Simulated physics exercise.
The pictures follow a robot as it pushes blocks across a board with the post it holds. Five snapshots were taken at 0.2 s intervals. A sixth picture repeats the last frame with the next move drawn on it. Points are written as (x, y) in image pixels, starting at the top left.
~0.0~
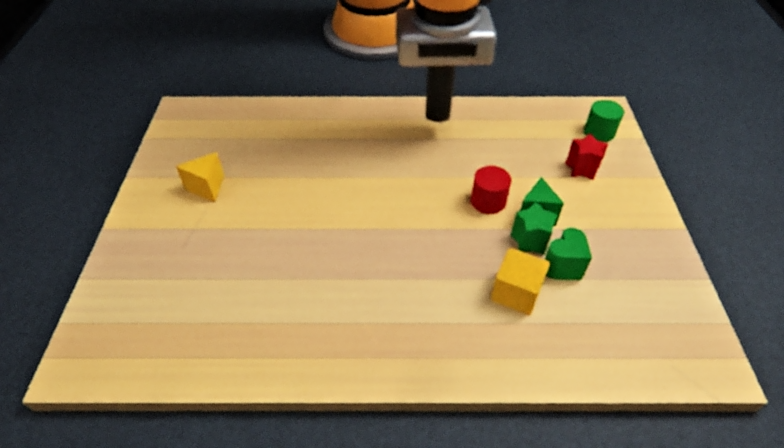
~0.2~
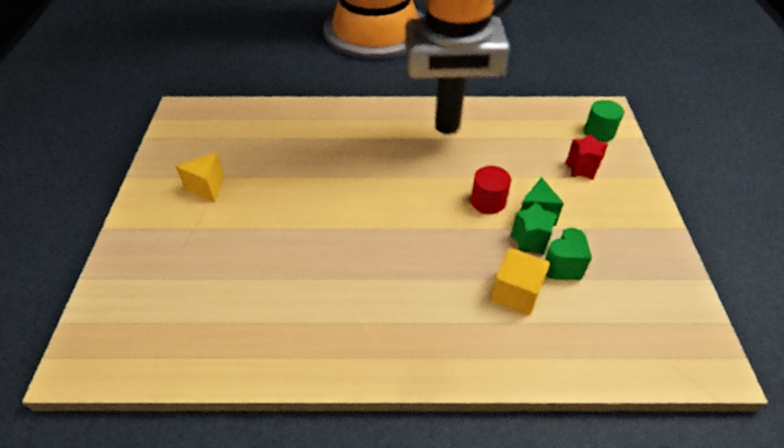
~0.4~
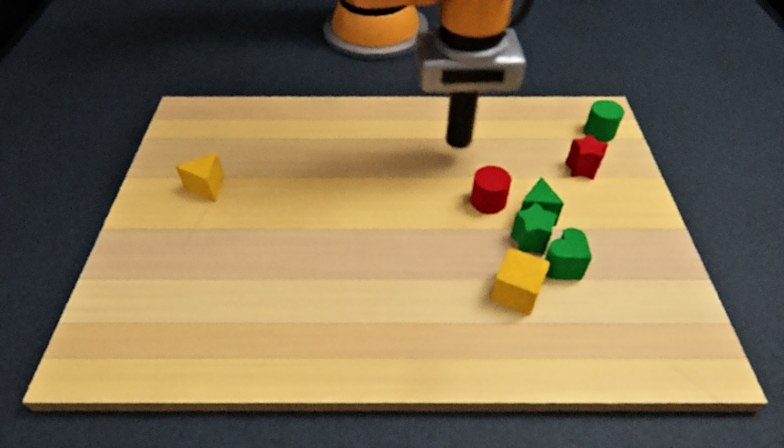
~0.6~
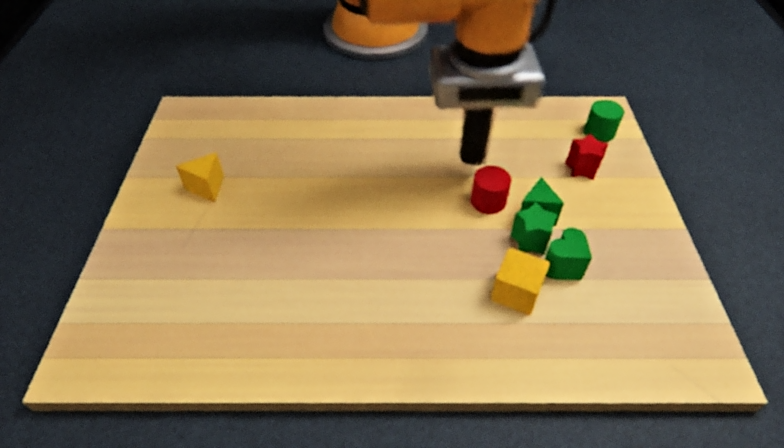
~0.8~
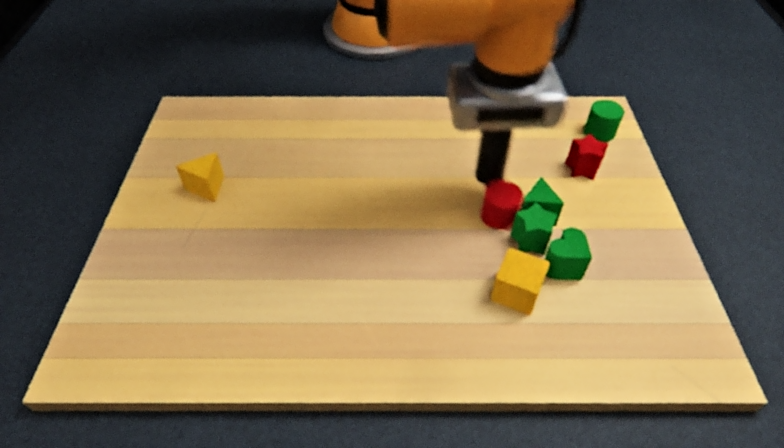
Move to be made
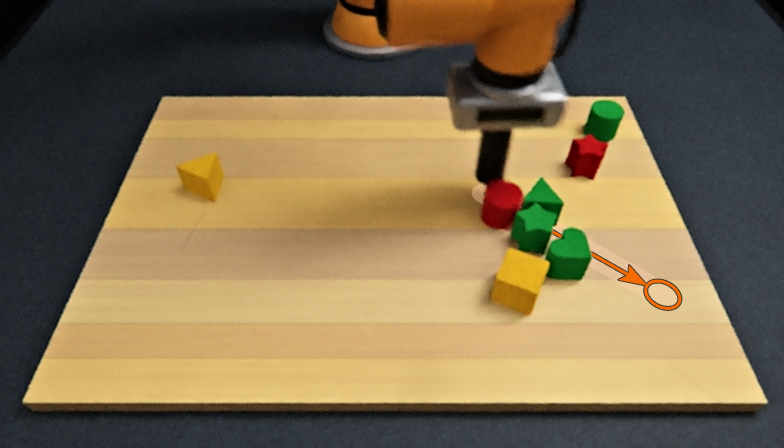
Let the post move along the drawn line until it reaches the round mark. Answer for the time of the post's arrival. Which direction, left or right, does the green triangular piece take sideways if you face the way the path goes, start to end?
Answer: Leftward.
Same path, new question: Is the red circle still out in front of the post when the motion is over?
Short answer: No.
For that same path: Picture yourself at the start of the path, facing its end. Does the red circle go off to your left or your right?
Taking start-to-end as forward, the block's sideways shift goes to the right.
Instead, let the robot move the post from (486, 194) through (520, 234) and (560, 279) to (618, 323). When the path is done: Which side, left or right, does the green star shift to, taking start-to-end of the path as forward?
It moves right.
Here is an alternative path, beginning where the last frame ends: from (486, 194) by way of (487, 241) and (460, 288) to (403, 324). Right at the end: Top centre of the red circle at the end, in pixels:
Near (517, 259).
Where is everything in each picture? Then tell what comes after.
The first picture shows post tip at (438, 115); block tops, red circle at (493, 178); green star at (538, 218); green triangular piece at (543, 193); green heart block at (572, 244).
The second picture shows post at (447, 127); blocks unchanged.
The third picture shows post at (459, 140); blocks unchanged.
The fourth picture shows post at (473, 157); blocks unchanged.
The fifth picture shows post at (489, 176); red circle at (504, 193); green star at (538, 218); green triangular piece at (543, 193); green heart block at (572, 244).
Path on the board, from (486, 194) to (663, 294).
On the path given first. One third of the way, post at (545, 207); red circle at (513, 212); green star at (545, 229), turned 20° anticlockwise; green triangular piece at (575, 205), turned 30° anticlockwise.
Two thirds of the way, post at (606, 241); red circle at (513, 212); green star at (545, 230); green triangular piece at (616, 215), turned 80° anticlockwise; green heart block at (575, 249).
At the end, post at (674, 278); red circle at (513, 212); green star at (545, 230); green triangular piece at (617, 215), turned 85° anticlockwise; green heart block at (575, 249).
